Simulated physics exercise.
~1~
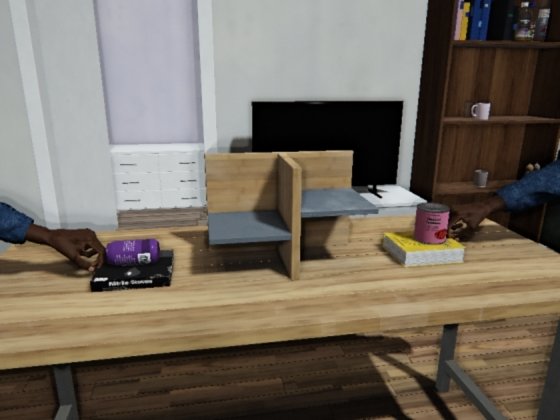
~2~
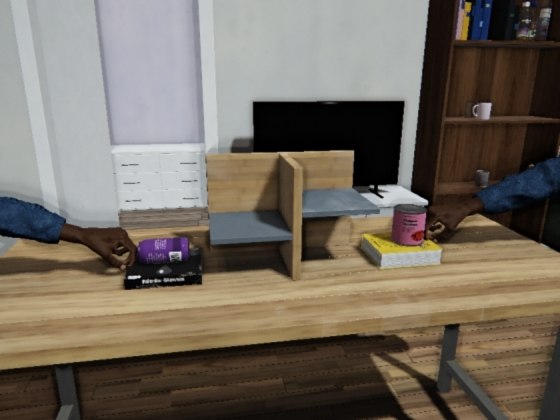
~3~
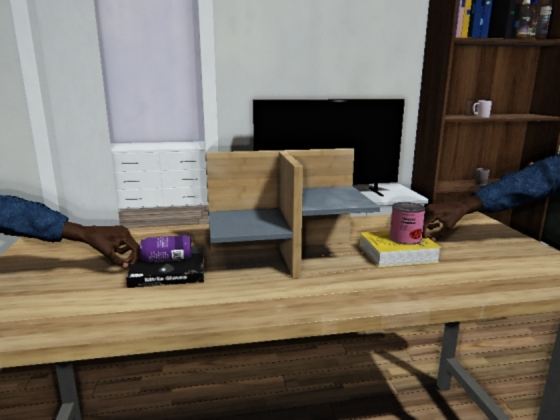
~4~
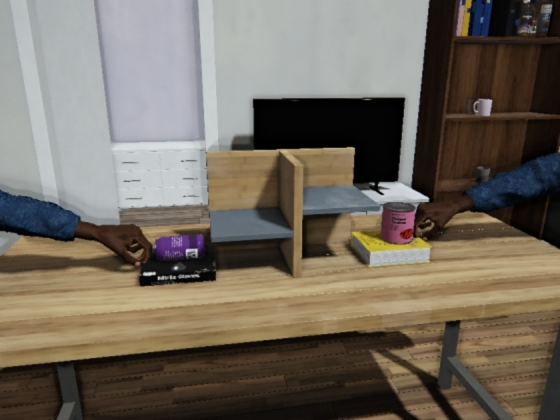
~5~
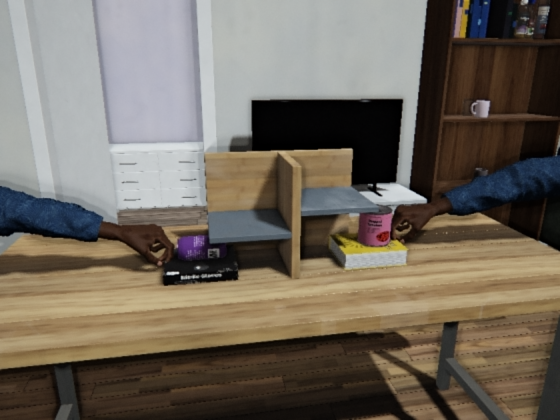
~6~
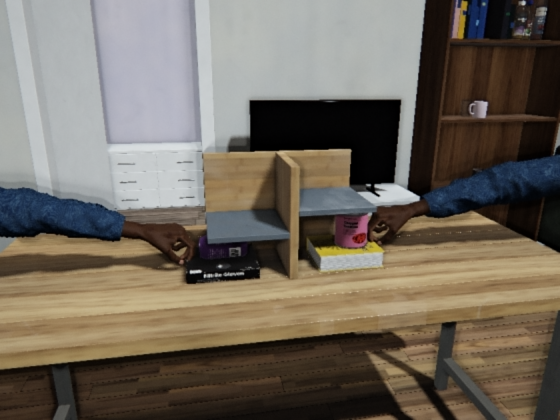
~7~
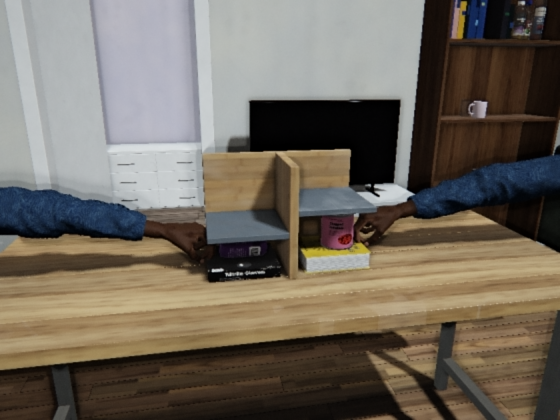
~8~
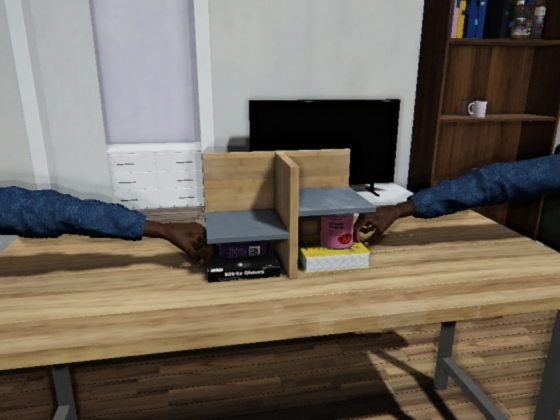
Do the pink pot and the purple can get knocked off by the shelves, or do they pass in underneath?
Both pass in underneath. The pink pot stays on the yellow book and the purple can stays lying on the black box.
